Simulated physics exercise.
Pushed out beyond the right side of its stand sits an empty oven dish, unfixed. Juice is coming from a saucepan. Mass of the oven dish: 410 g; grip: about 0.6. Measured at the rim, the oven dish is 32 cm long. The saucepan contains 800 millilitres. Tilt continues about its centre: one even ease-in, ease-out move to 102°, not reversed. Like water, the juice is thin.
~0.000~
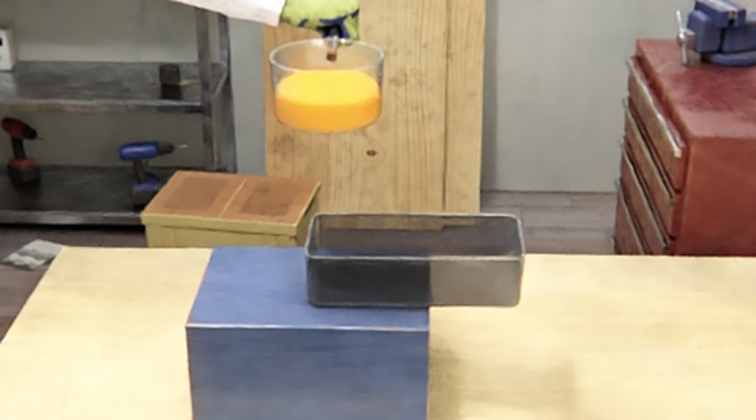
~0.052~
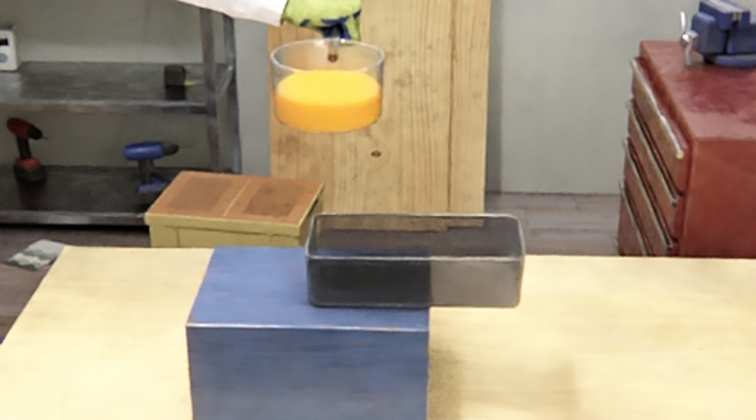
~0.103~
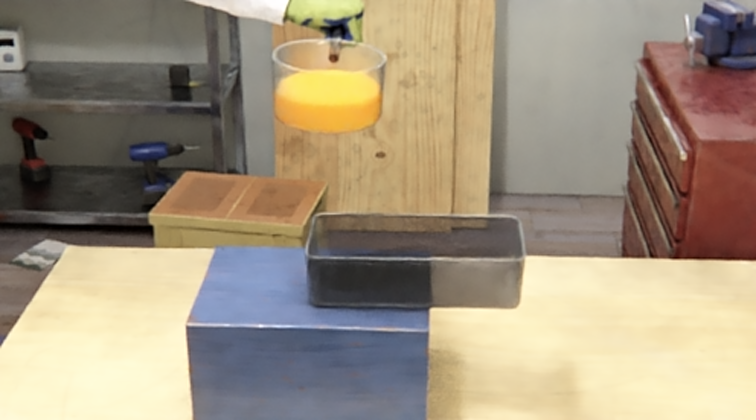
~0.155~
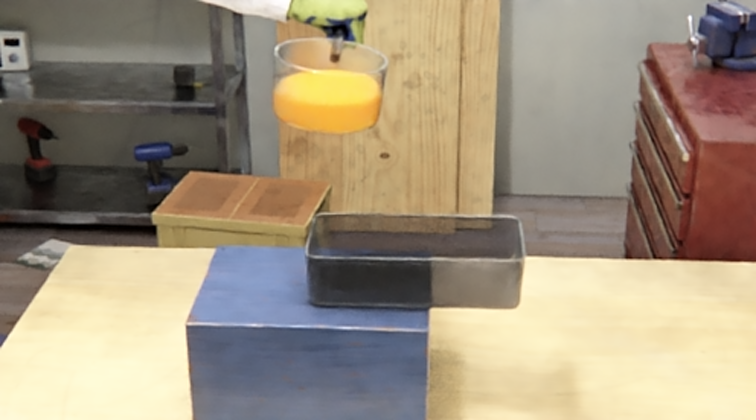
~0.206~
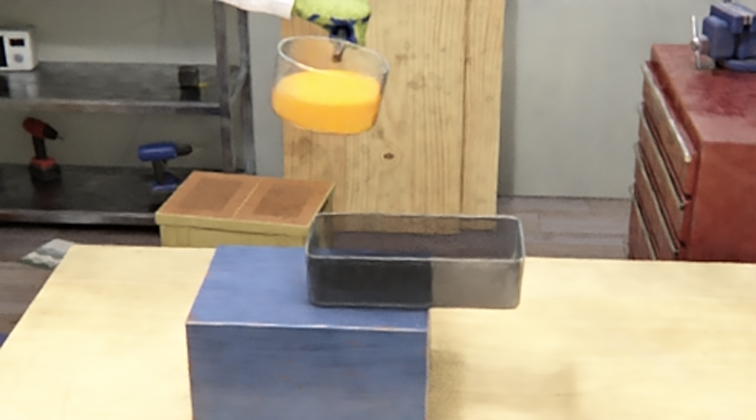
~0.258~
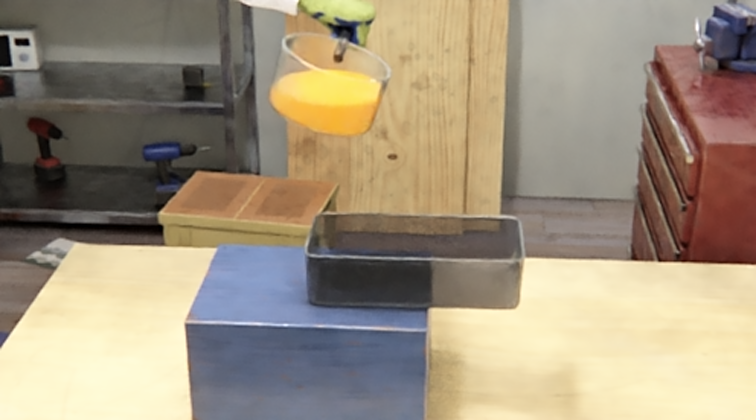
A gloved hand slowly tilted a clear round container of orange juice a little to the right, above an empty oven dish that stuck out past the right side of a blue block.
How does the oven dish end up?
It falls off.
After 0.62 s the tilt is 74° and 68 per cent is still to pour; the oven dish lies level with 0 per cent in it.
After 0.88 s the tilt is 101° and 19 per cent is still to pour; the oven dish leans 11° with 55 per cent in it.
After 1.15 s the tilt is 102° and 2 per cent is still to pour; the oven dish leans 59° with 69 per cent in it.
After 1.45 s the tilt is 102° and 0 per cent is still to pour; the oven dish leans 101° with 1 per cent in it.
In the end the oven dish leans 70° with 0 per cent in it.
